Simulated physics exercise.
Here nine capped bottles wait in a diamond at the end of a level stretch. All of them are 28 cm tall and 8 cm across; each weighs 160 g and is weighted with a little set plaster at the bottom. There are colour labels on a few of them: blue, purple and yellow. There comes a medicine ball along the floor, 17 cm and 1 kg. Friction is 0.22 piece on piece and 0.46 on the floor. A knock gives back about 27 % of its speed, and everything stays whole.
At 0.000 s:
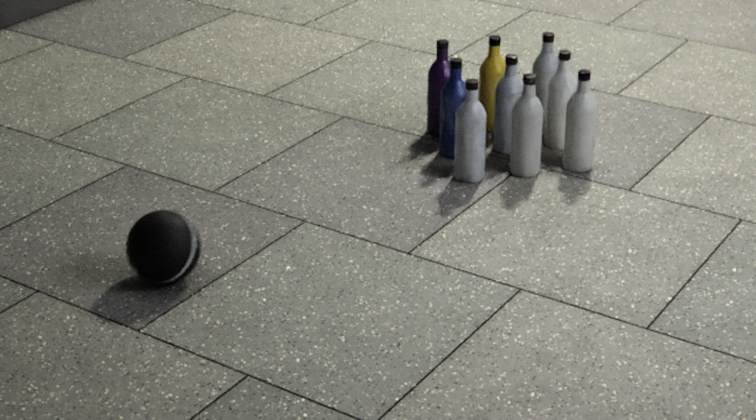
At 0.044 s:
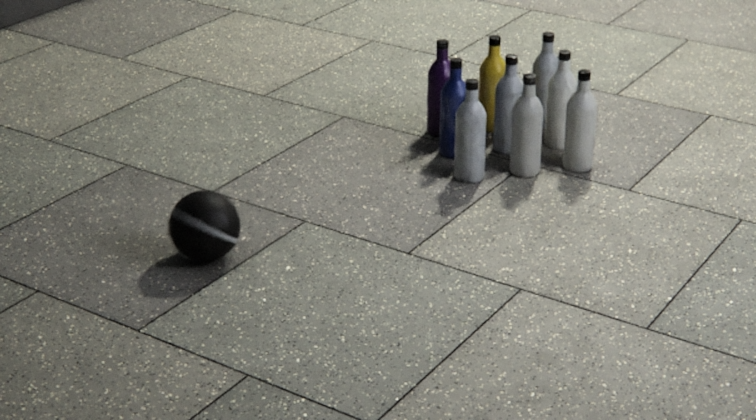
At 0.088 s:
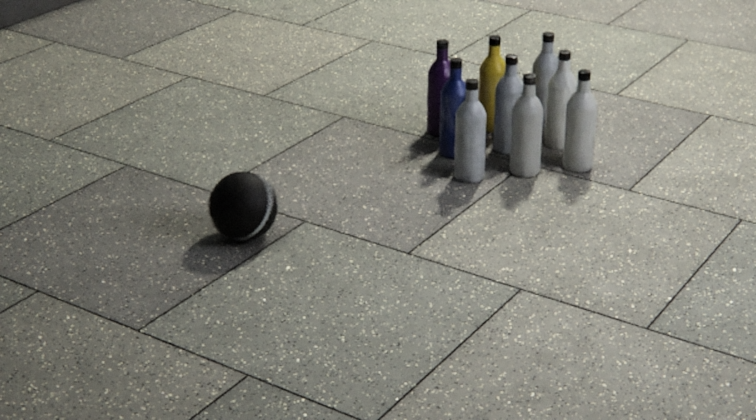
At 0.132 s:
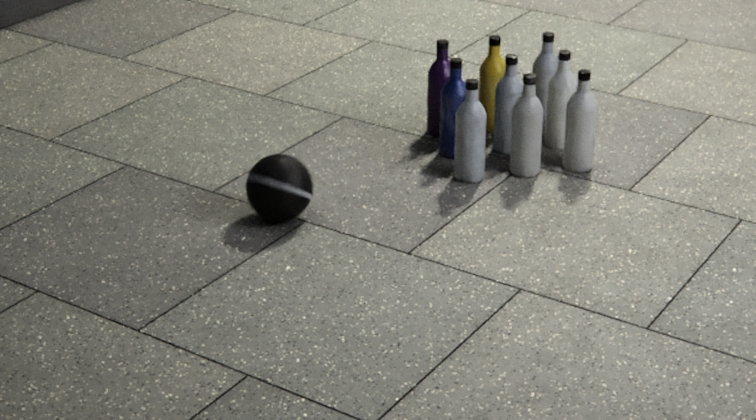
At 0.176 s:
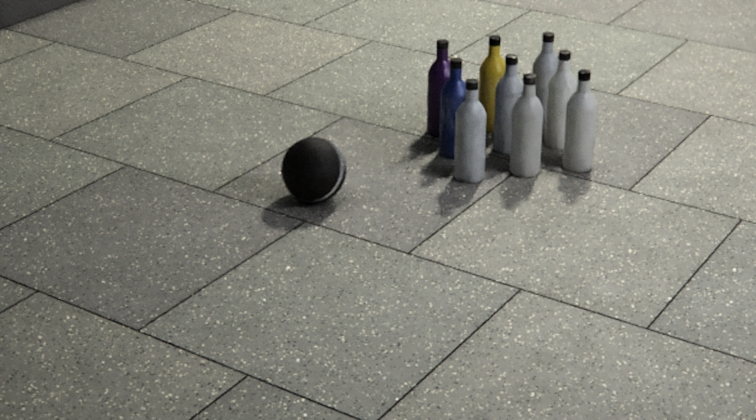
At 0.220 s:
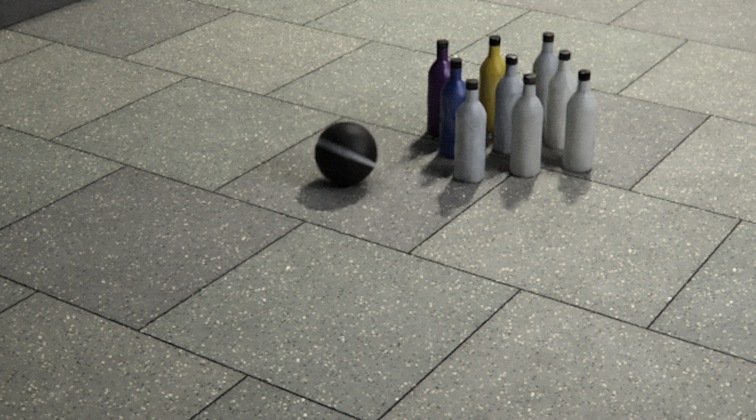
On a floor of large speckled grey slabs with dark joints, the view looks down at an angle from above. Capped bottles stand in a tight cluster at upper right, purple, blue and yellow ones toward the left and pale grey ones beside them. A black ball with a light stripe rolls from the lower left up and rightward toward the motionless bottles, while the camera stays still.
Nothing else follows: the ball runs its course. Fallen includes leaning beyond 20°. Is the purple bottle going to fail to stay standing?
Yes, it is lost.
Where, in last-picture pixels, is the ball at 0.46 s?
(472, 83), more or less.
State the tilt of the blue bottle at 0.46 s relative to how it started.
Close to 40° of tilt compared with the start.
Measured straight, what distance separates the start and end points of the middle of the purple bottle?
Straight-line shift: Approx. 135 cm.
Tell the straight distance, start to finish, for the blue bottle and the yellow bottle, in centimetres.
Displacement in cm - blue: 10; yellow: 10.
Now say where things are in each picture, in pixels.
In the first frame (pixels give the middle of a visible side), ball (163, 247) 84 cm before the front row; purple bottle (434, 91); yellow bottle (486, 87); blue bottle (443, 109); none has stirred.
The second frame shows ball (205, 226) 72 cm before the front row; purple bottle (434, 91).
The third frame shows ball (243, 206) 59 cm before the front row; purple bottle (434, 91).
The fourth frame shows ball (280, 187) 46 cm before the front row; purple bottle (434, 91).
The fifth frame shows ball (314, 170) 33 cm before the front row; purple bottle (434, 91).
The sixth frame shows ball (346, 153) 20 cm before the front row; purple bottle (434, 91); blue bottle (443, 109); yellow bottle (486, 87); none has stirred.
After 0.46 s, ball still moving; 2 of the 9 bottles over; purple bottle lying flat; blue bottle 36° from how it stood.
After 0.74 s, ball still moving; 1 of the 9 bottles over; purple bottle lying flat; blue bottle 14° from how it stood.
In the end (1.8 s), ball rolling away; 1 of the 9 bottles over; purple bottle lying flat; blue bottle 6 cm from its place; yellow bottle 8 cm from its place. From the last view, middles, blue bottle near (473, 103).
